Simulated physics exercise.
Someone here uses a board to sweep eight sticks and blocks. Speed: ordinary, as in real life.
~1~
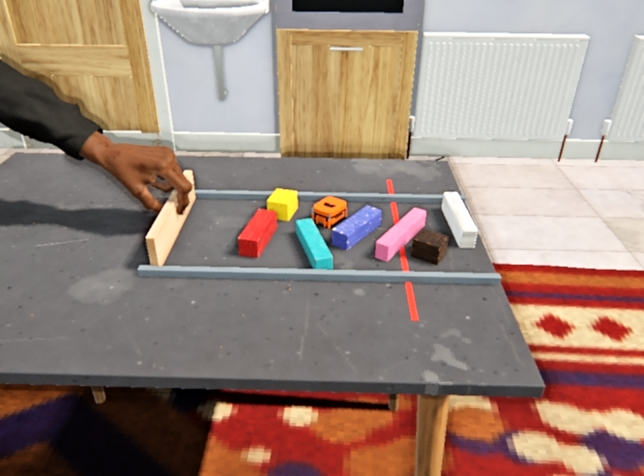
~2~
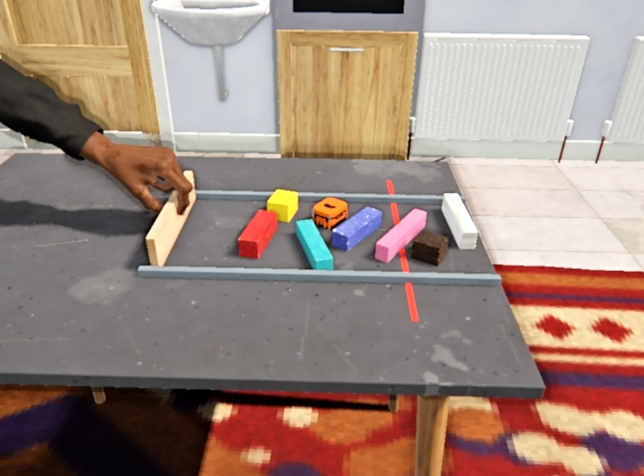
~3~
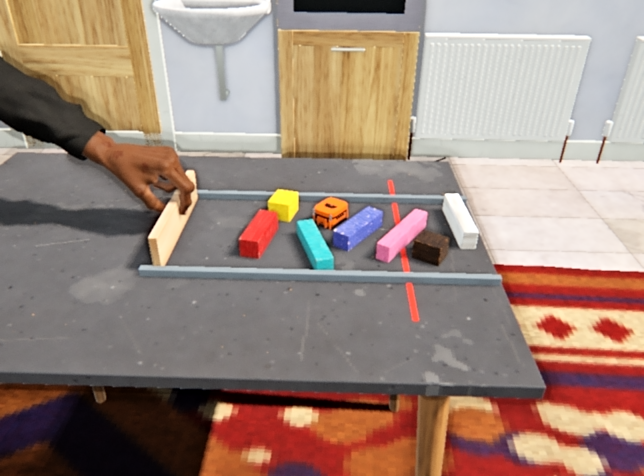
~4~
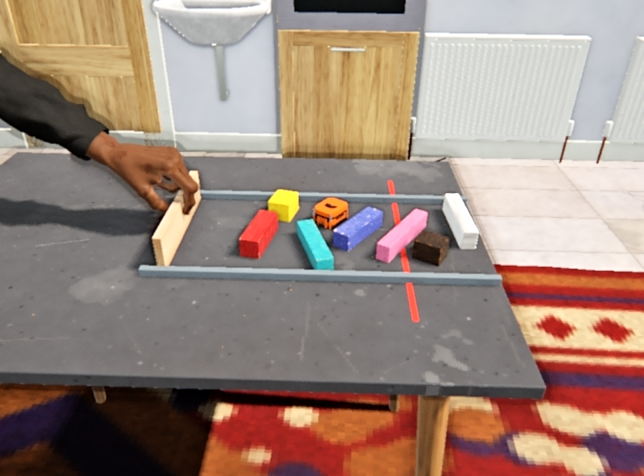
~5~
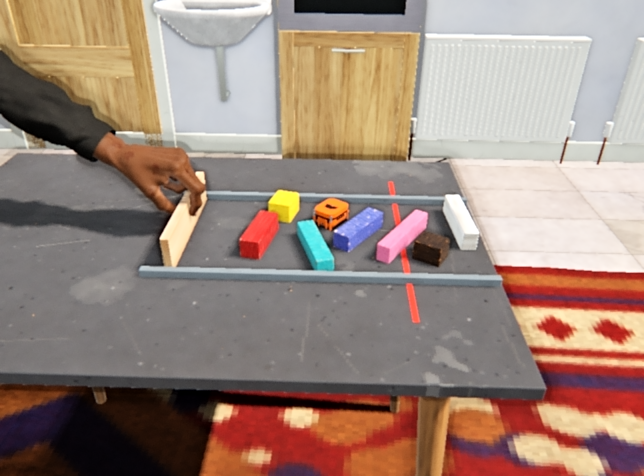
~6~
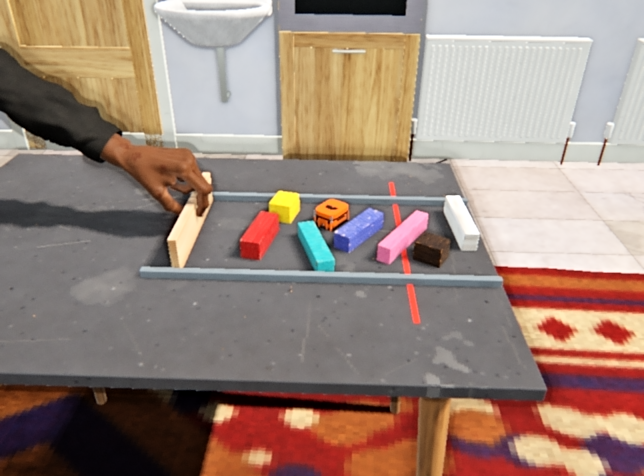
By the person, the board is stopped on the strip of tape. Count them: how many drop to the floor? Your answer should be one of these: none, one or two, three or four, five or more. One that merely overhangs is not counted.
The count is one or two.
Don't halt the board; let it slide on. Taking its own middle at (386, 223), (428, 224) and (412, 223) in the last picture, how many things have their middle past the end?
Respectively 0, 3 and 2.
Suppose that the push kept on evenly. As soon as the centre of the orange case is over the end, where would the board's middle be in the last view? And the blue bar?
For the orange case at (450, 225), for the blue bar at (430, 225).
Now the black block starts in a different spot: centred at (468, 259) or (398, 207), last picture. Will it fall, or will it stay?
In that order, it does not fall; holds on.
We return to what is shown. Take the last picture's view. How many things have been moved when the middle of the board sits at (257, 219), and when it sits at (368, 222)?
Moved so far: 1, then 7.
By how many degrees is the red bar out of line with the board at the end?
About 0 degrees.
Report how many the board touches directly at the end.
2.
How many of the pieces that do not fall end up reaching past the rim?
I get 1.
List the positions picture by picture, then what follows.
In the first frame, white stick (458, 219); black block (430, 247); pink bar (402, 233); board (174, 216); tape (399, 236).
In the second frame, black block (430, 248); orange case (330, 214).
In the third frame, pink bar (403, 235); turquoise bar (314, 245).
In the fourth frame, white stick (459, 220); red bar (260, 234).
In the fifth frame, black block (431, 248); yellow block (284, 206).
In the sixth frame, white stick (460, 222); black block (432, 249); pink bar (404, 236); board (193, 218); tape (401, 238).
A little later, none off yet; white stick at rest near (460, 222); black block at rest near (432, 249); pink bar at rest near (404, 236).
Next, none off yet; white stick at rest near (460, 222); black block at rest near (432, 249); pink bar moving near (410, 238).
When it is over, the number that fall off is one or two; down, white stick.
